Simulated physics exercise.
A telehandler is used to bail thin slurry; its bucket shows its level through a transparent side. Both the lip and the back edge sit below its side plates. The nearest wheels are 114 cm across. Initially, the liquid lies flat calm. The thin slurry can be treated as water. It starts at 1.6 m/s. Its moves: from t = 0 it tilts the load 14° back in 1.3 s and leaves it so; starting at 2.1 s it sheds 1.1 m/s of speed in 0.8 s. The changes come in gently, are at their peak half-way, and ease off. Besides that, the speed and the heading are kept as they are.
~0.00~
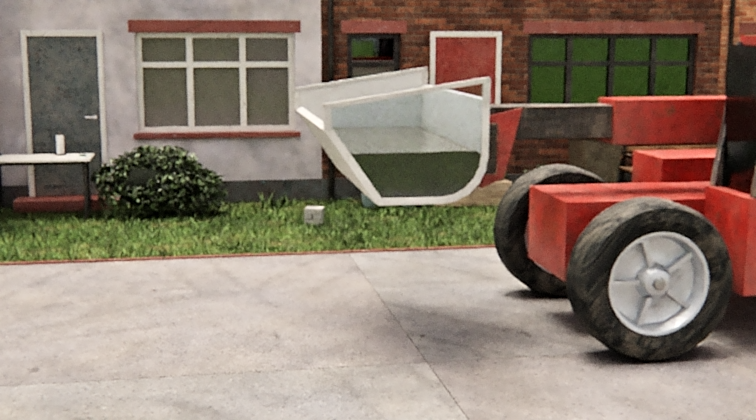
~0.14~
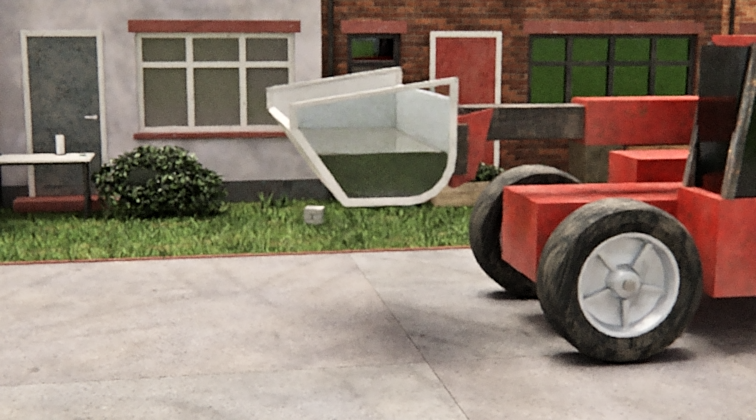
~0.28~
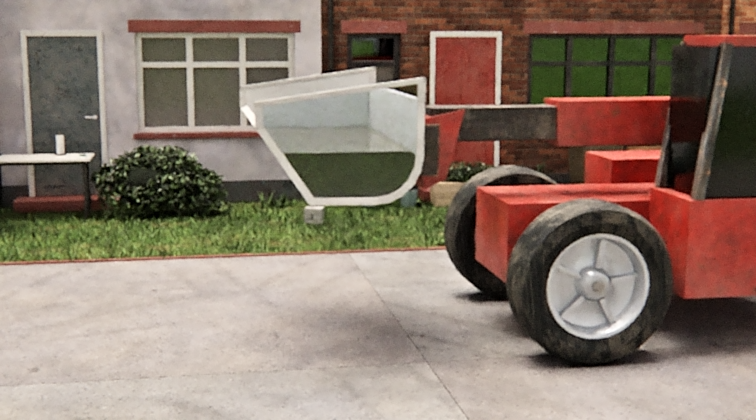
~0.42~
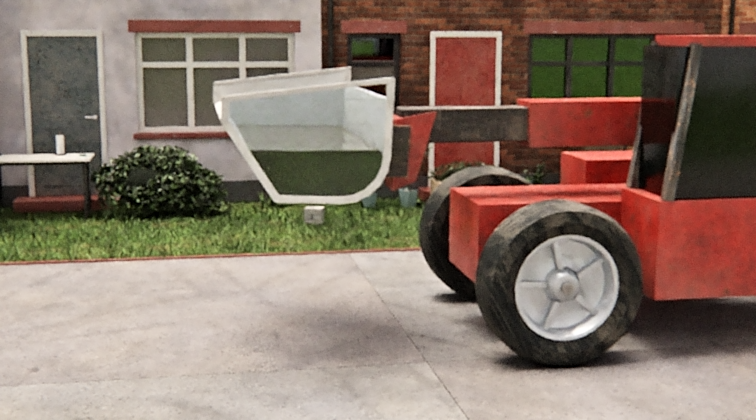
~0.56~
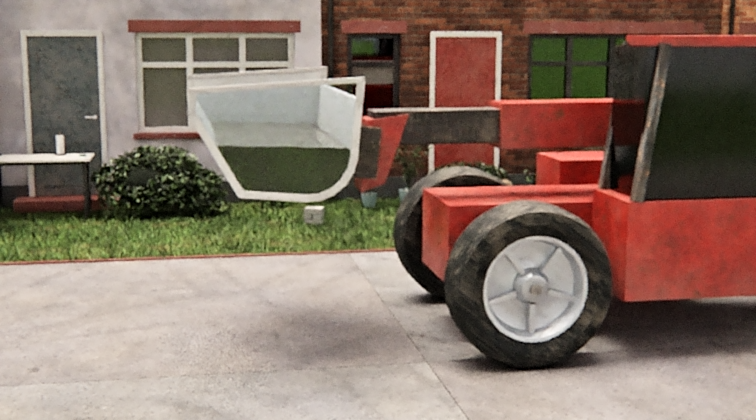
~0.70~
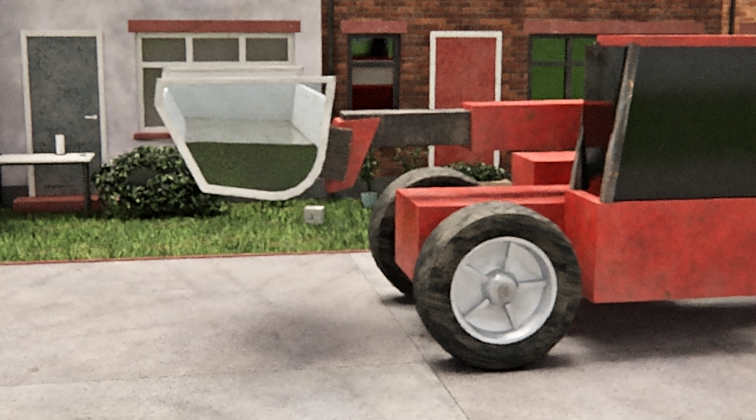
A red telehandler rolls left past brick houses, gradually tilting its liquid-filled bucket back.
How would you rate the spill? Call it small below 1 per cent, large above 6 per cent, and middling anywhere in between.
Small.
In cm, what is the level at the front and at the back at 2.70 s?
At that moment it stands around 32 cm in front and around 28 cm behind.
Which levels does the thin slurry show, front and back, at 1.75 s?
About 26 cm at the front, 36 cm at the back.
Then, 1.75 s in, the bucket is at 14° back, the surface stands 25 cm on the front, 36 cm on the back; there is no loss.
Then, 2.70 s in, the bucket is at 14° back, the surface stands 31 cm on the front, 27 cm on the back; there is no loss.
Then, 3.70 s in, the bucket is at 14° back, the surface stands 19 cm on the front, 42 cm on the back; there is no loss.
Then, 5.78 s in, there is no loss.
